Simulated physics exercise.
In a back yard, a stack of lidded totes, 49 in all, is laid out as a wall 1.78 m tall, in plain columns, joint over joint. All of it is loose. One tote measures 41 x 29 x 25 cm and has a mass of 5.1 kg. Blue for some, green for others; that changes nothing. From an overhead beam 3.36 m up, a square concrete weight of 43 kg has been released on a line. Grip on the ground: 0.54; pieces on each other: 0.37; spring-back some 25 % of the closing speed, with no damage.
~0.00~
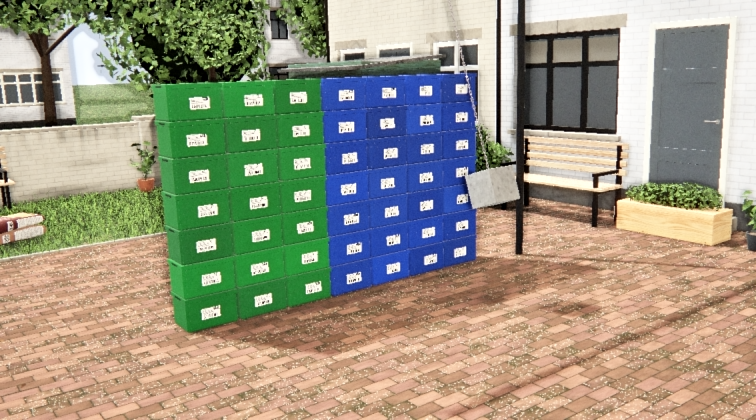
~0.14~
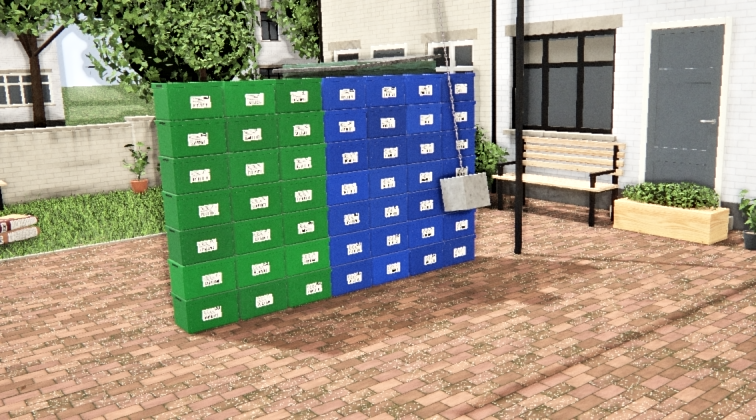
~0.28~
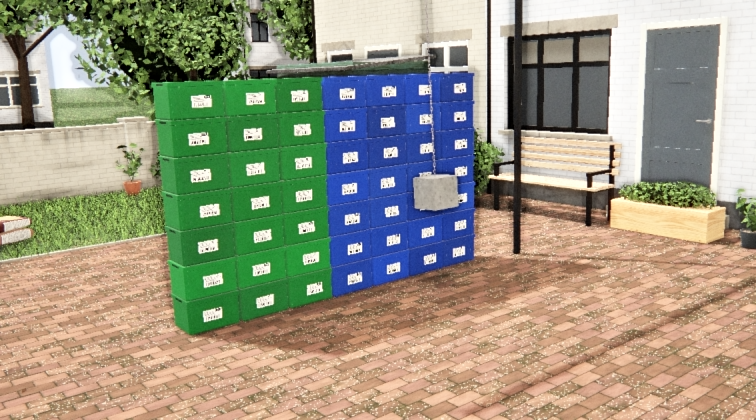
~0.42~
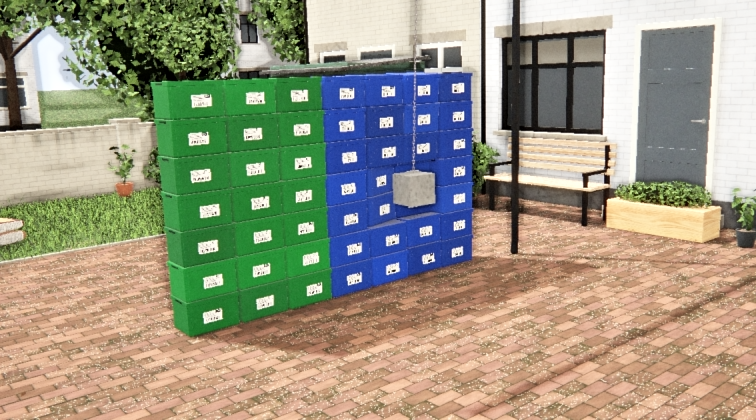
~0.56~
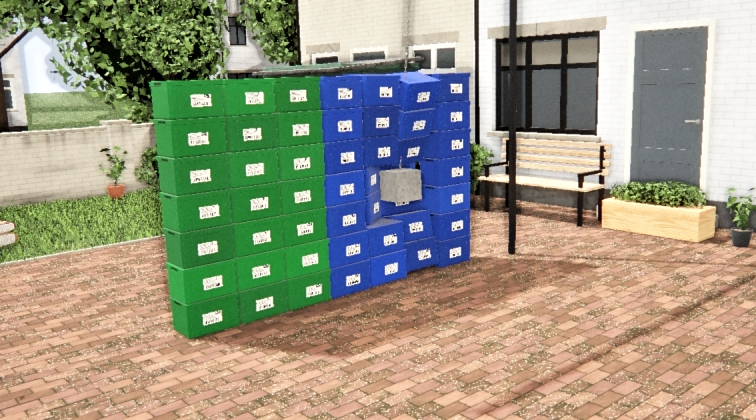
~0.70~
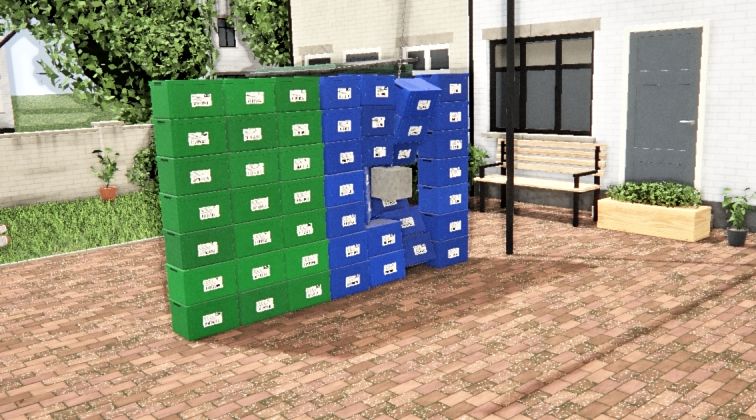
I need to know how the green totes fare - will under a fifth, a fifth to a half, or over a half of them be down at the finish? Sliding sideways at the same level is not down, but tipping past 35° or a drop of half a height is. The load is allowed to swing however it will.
At the finish, under a fifth of them.
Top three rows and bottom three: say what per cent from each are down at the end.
Top 30 per cent versus bottom 10 per cent.
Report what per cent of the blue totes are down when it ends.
For blue, 40 per cent end down.
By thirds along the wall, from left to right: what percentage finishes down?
From the left: 0, then 20, then 40 percent.
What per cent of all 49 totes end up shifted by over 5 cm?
25 in a hundred end up shifted.
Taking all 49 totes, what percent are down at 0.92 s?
5 %.
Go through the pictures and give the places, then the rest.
In the first frame (pixels give the middle of a visible side; the camera moves round a little), weight (499, 185) line 18° before plumb; top green tote (251, 99); top blue tote (346, 94); none has stirred.
Weight (471, 192) line 11° before plumb; top green tote (252, 98), in the second frame.
Weight (441, 194) line 3° before plumb; top green tote (252, 98), in the third frame.
Weight (417, 191) line 3° past plumb; top green tote (252, 97); steepest lean 4°, the tote at (423, 89); movement in 9 of them, in the fourth frame.
Weight (404, 187) line 7° past plumb; top green tote (252, 97); steepest lean 18°, the tote at (423, 96); movement in 13 of them, in the fifth frame.
Weight (397, 185) line 9° past plumb; top green tote (252, 97); top blue tote (344, 93) 25 mm from its place; steepest lean 25°, the tote at (389, 200); movement in 16 of them, in the sixth frame.
After 0.92 s, line 11° past plumb; none of the 21 green totes down (3 of 49 in all colours); top green tote unmoved; top blue tote 30 mm from its place.
After 1.28 s, line 9° past plumb; none of the 21 green totes down (6 of 49 in all colours); top green tote unmoved; top blue tote 28 mm from its place.
After 1.74 s, line plumb; none of the 21 green totes down (11 of 49 in all colours); top green tote unmoved; top blue tote 27 mm from its place.
After 2.32 s, line 10° before plumb; none of the 21 green totes down (11 of 49 in all colours); top green tote unmoved; top blue tote 23 mm from its place.
In the end (3.9 s), line 10° past plumb; none of the 21 green totes down (11 of 49 in all colours); top green tote unmoved; top blue tote 24 mm from its place. That is 0 per cent. From the last view, middles, top green tote near (241, 97), top blue tote near (331, 93).
